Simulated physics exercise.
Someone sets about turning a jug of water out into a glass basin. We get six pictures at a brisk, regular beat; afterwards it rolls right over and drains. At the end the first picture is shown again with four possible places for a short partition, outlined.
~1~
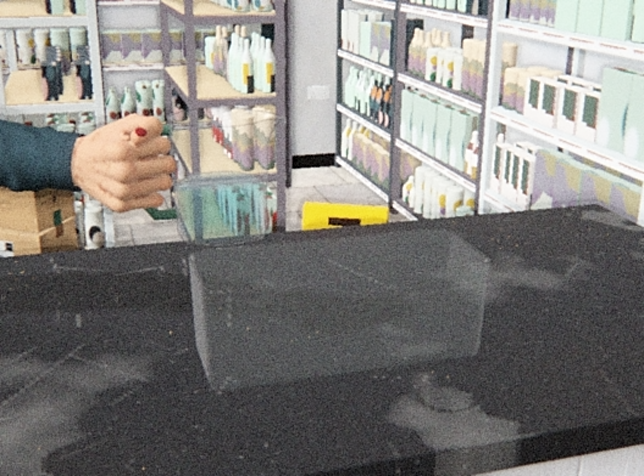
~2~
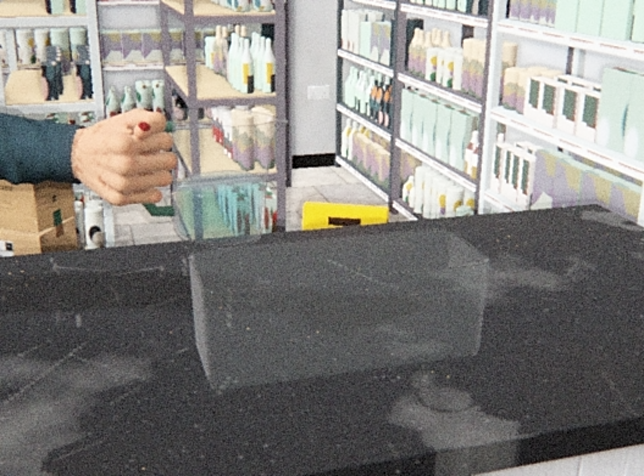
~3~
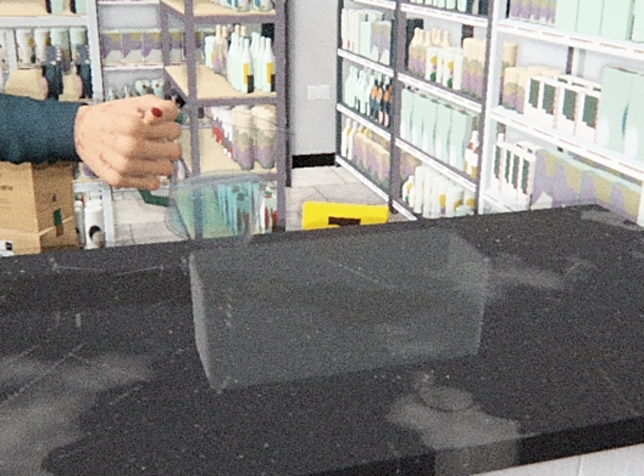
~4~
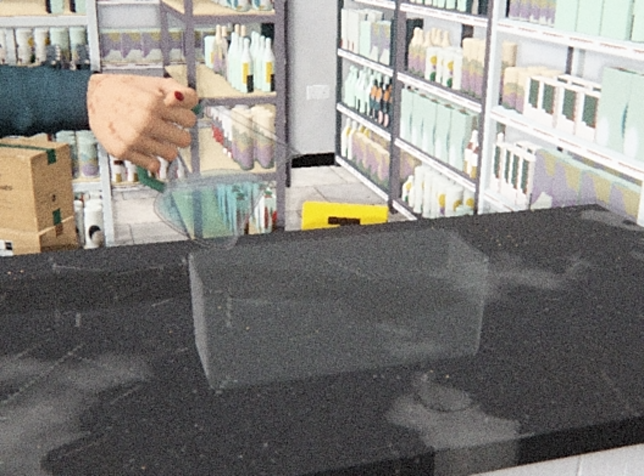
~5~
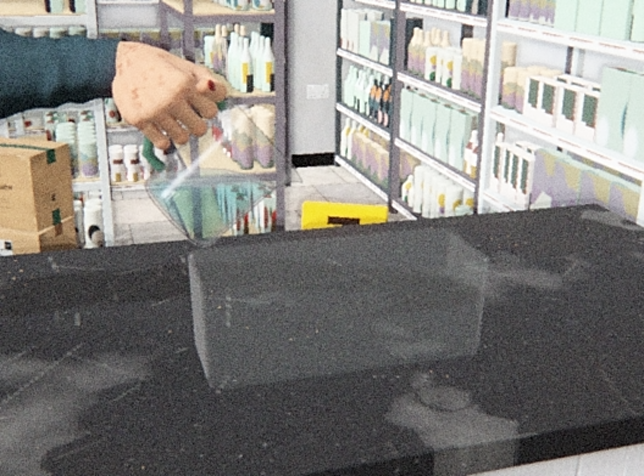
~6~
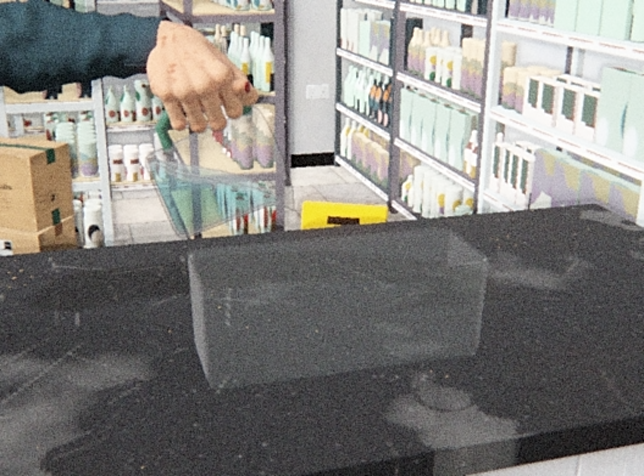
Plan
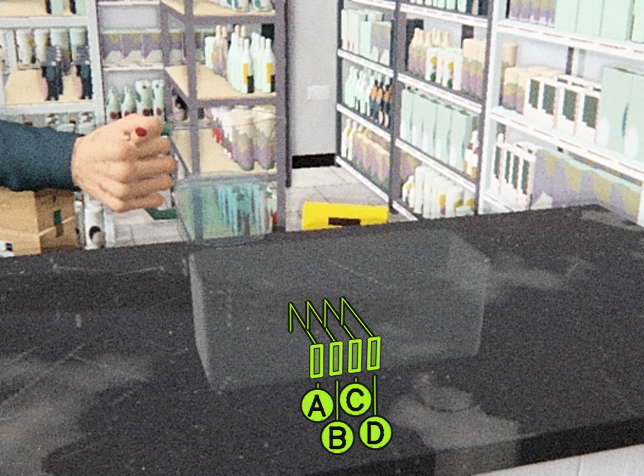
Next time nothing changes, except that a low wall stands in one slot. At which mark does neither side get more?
Slot A does it best.
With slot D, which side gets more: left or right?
More ends on the left.
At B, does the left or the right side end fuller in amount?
The left one.
On the marked copy, A at (318, 383); B at (337, 380); C at (356, 378); D at (374, 375).
With A, about 58 % ends left of the wall and 42 % right of it.
With B, about 86 % ends left of the wall and 7 % right of it; 7 % is lost outside.
With C, about 88 % ends left of the wall and 7 % right of it; 5 % is lost outside.
With D, about 84 % ends left of the wall and 9 % right of it; 6 % is lost outside.
